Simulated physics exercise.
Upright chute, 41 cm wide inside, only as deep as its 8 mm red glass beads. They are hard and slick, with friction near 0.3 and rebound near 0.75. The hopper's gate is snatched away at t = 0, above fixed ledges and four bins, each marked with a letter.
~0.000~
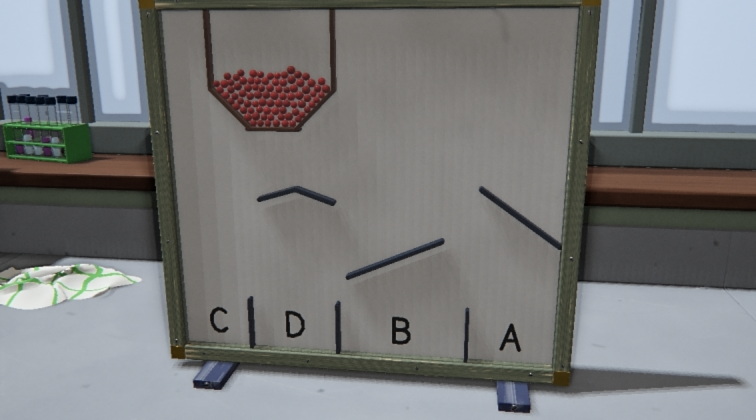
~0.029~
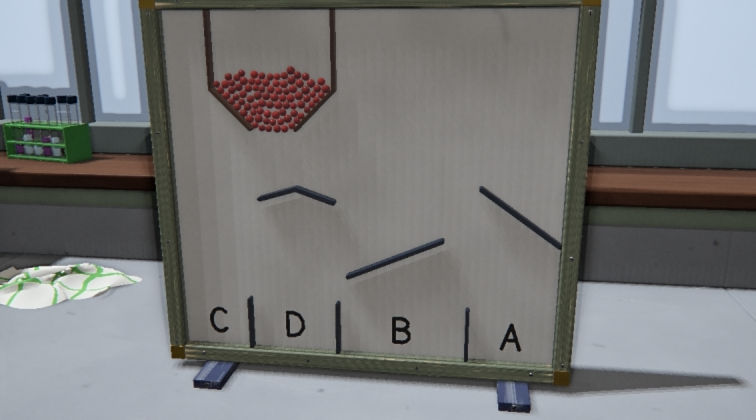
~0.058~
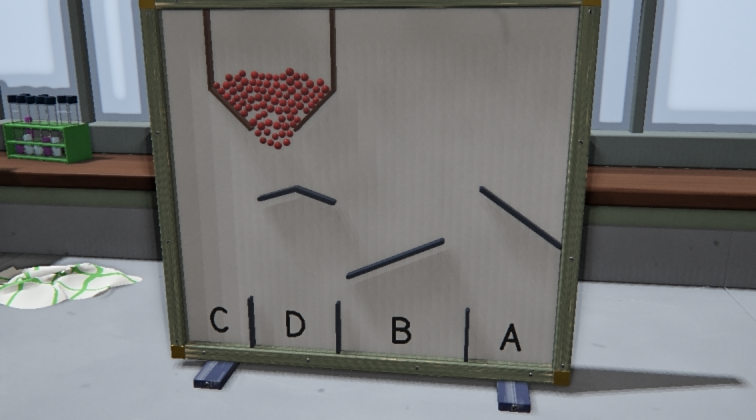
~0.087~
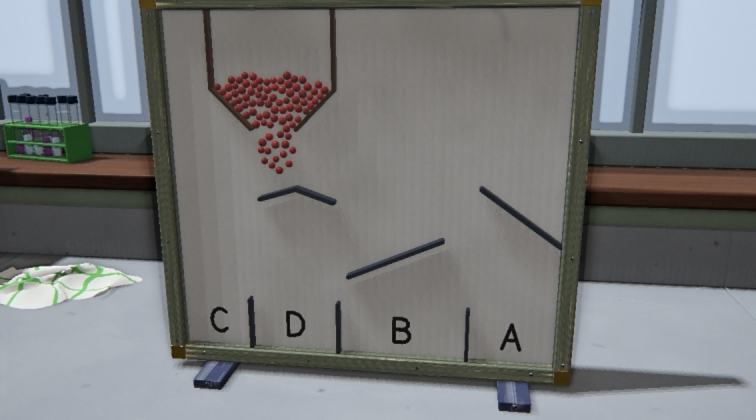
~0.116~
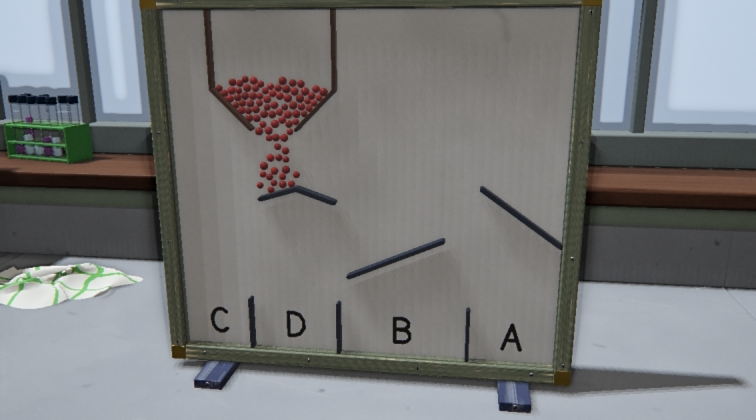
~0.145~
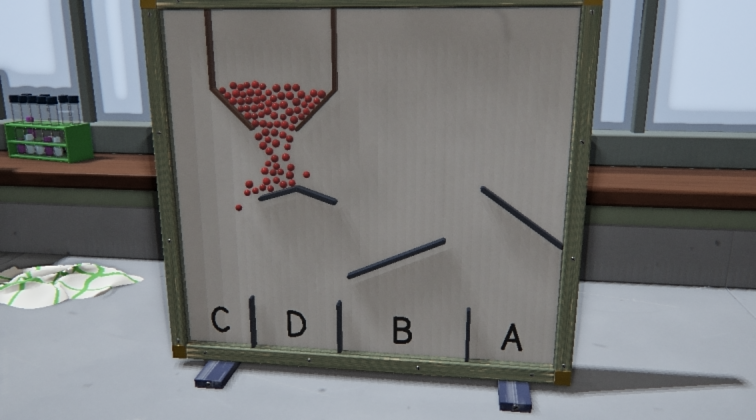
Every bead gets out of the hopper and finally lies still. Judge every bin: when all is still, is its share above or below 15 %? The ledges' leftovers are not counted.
Bin A below, bin B below, bin C above, bin D above 15 %.
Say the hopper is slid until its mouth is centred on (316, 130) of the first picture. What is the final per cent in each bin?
Bin A: 5; bin B: 0; bin C: 25; bin D: 70.
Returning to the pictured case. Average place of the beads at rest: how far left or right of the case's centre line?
It sits around 14 cm left of centre.
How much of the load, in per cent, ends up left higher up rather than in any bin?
Roughly 0 per cent.
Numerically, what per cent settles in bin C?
75 %.
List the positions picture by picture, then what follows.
In the first frame, gate shut, about 80 beads in the hopper; its mouth (251, 129) to (296, 130); A (511, 337), B (402, 331), C (219, 320), D (296, 324).
In the second frame, gate gone, nothing out yet; bottom bead (277, 129).
In the third frame, 9 out; bottom bead (278, 146).
In the fourth frame, 15 out; bottom bead (280, 170).
In the fifth frame, 23 out; bottom bead (271, 190).
In the sixth frame, 30 out; bottom bead (239, 208); ledges slope (350, 276) to (443, 241), roof (262, 198) to (335, 202), slope (483, 189) to (561, 246).
After 0.24 s, 65 % have left the hopper; down in the bins, nothing yet.
After 0.34 s, 95 % have left the hopper; down in the bins, C 15 %.
After 0.55 s, 100 % have left the hopper; down in the bins, C 60 %.
All still by 2.2 s, A 0 %, B 0 %, C 75 %, D 25 %.
